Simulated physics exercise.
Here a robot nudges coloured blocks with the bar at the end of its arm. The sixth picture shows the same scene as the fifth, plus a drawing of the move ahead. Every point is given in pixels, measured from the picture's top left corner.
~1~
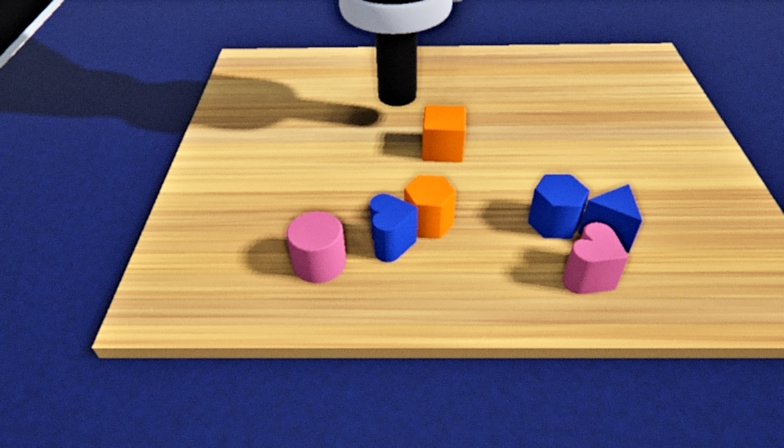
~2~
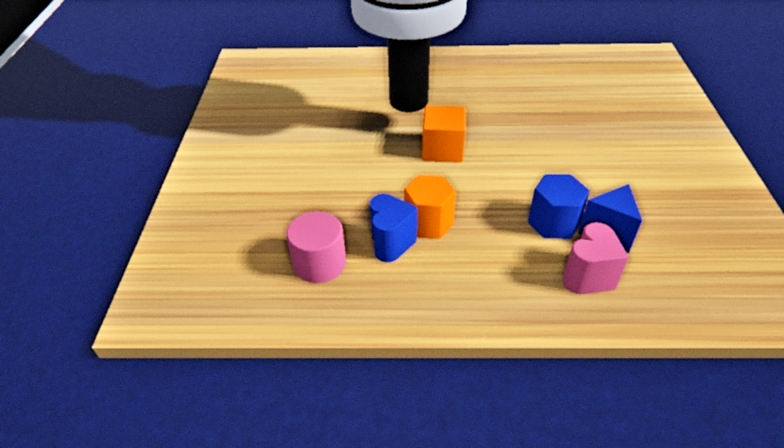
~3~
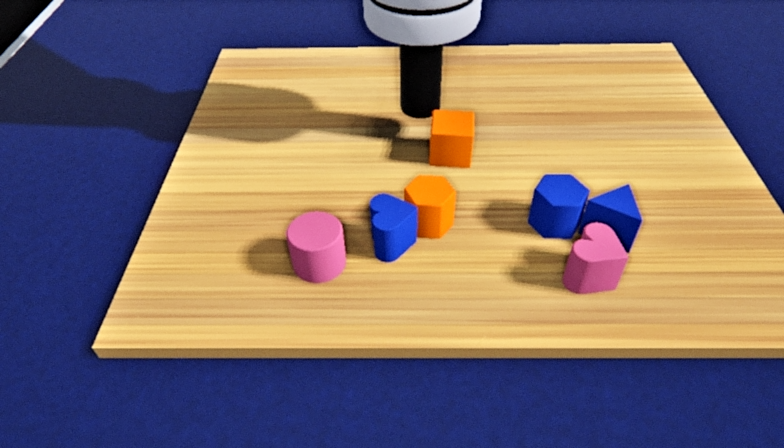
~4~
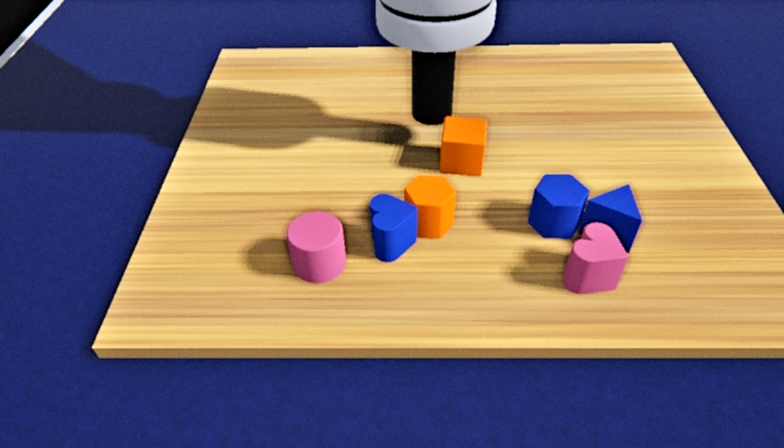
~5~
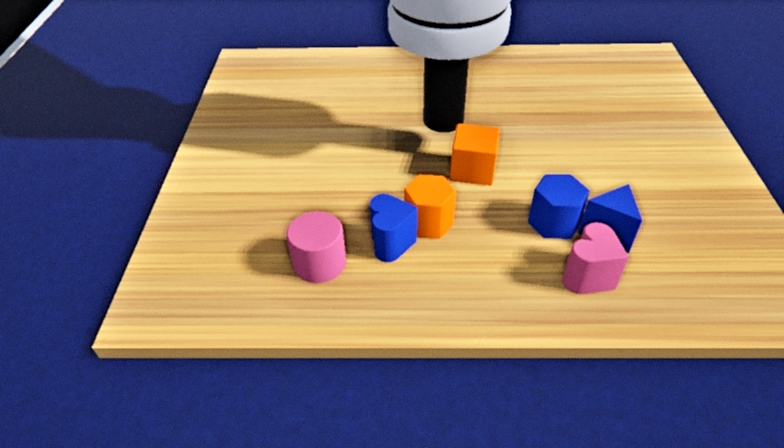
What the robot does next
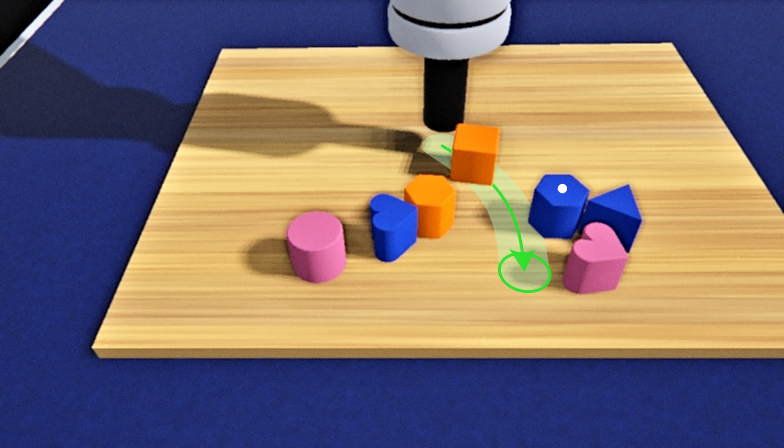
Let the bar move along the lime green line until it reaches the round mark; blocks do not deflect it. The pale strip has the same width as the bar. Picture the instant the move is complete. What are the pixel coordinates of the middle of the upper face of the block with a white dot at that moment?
Around (634, 236).
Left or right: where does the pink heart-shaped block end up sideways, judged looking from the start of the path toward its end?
The pink heart-shaped block goes left.
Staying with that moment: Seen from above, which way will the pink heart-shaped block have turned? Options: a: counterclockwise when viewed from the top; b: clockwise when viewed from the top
Choice b: Clockwise when viewed from the top.
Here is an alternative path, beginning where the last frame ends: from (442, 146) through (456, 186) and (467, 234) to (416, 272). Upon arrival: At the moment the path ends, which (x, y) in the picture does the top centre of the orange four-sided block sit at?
At the end it should sit near (514, 173).
Drawn move, from (442, 146) by way of (485, 176) and (514, 219) to (525, 272); the dot is on the blue hexagonal block.
On the path given first. One third of the way, bar (488, 151); orange four-sided block (518, 173), turned 20° clockwise.
Two thirds of the way, bar (519, 194); orange four-sided block (562, 219); blue hexagonal block (615, 226), turned 20° anticlockwise; pink heart-shaped block (617, 260), turned 60° clockwise; blue three-sided block (652, 210), turned 80° anticlockwise.
At the end, bar (530, 247); orange four-sided block (590, 257), turned 50° anticlockwise; blue hexagonal block (634, 236), turned 50° anticlockwise; pink heart-shaped block (655, 282), turned 80° clockwise; blue three-sided block (656, 210), turned 90° anticlockwise.
